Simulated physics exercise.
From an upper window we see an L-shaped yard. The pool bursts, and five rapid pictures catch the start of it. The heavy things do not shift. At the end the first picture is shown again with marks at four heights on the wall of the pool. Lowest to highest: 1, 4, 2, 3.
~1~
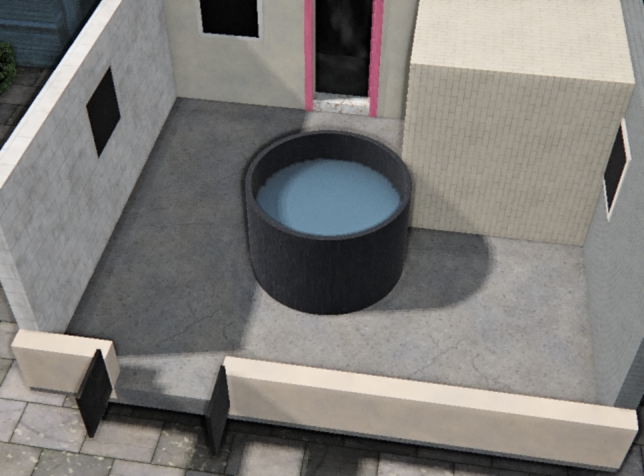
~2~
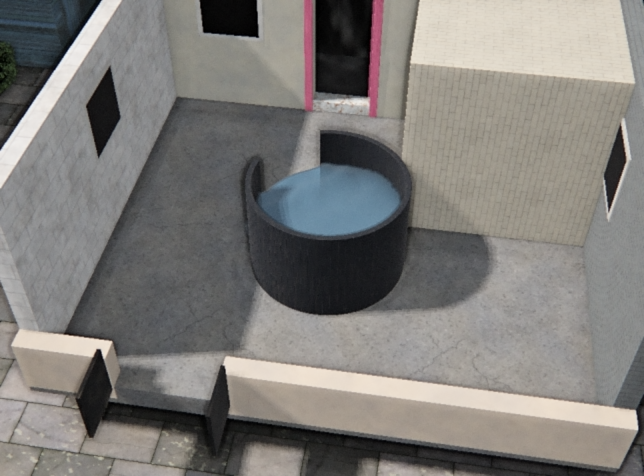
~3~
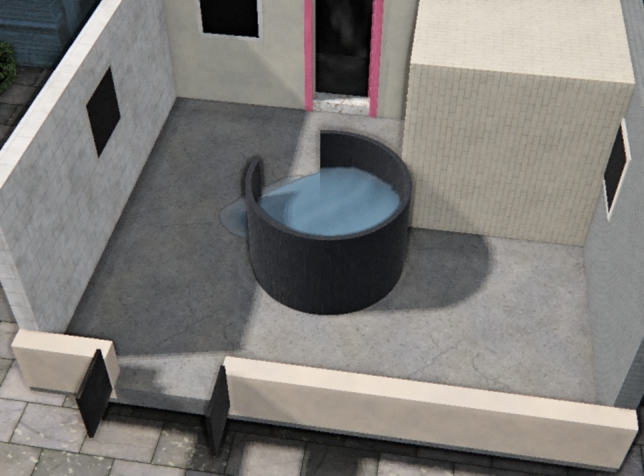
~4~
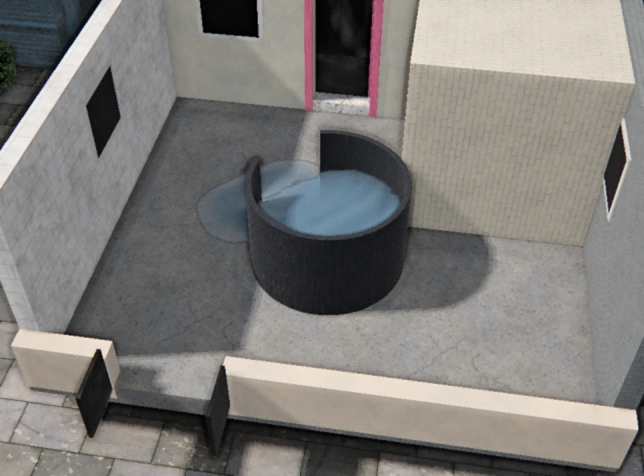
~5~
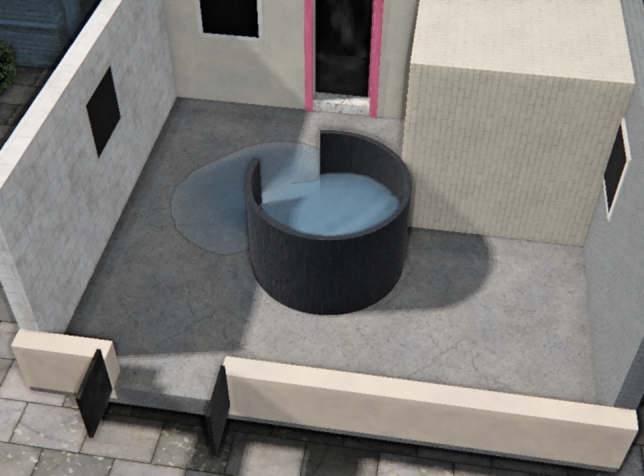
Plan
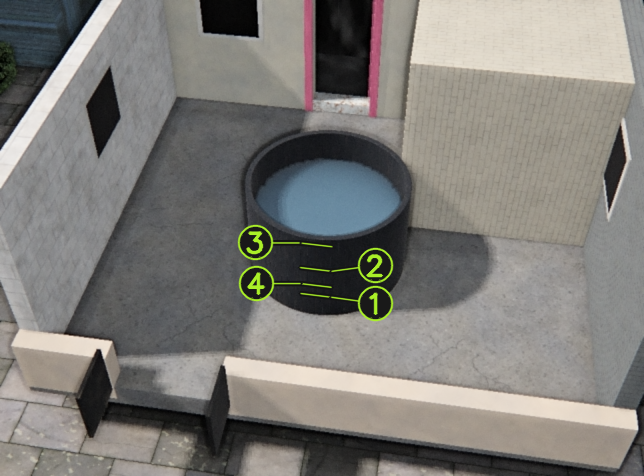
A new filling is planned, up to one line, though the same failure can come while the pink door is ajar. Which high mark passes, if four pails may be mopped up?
Mark 2.
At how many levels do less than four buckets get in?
Three of them.
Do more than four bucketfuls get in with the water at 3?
Yes.
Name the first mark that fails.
Here it is mark 3.
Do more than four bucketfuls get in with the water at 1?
No, not at all.
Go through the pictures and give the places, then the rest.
Water in the pool at rest, its middle at (328, 206); foot of the pink doorway at (341, 113); open gate at (168, 346), in the first frame.
Water covers 1 % of the ground, its front hidden from here, in the second frame.
In the third frame, 4 % of the ground under water, visible out to (226, 216).
In the fourth frame, 8 % of the ground under water, visible out to (206, 199).
In the fifth frame, 15 % of the ground under water, visible out to (188, 180).
In lime, 1 at (315, 295); 2 at (315, 269); 3 at (315, 244); 4 at (315, 285); from the bottom up 1, 4, 2, 3.
If 1 is chosen, nothing gets over.
If 2 is chosen, a splash gets over, under a bucket.
If 3 is chosen, about 11 bucketfuls get in.
If 4 is chosen, nothing gets over.
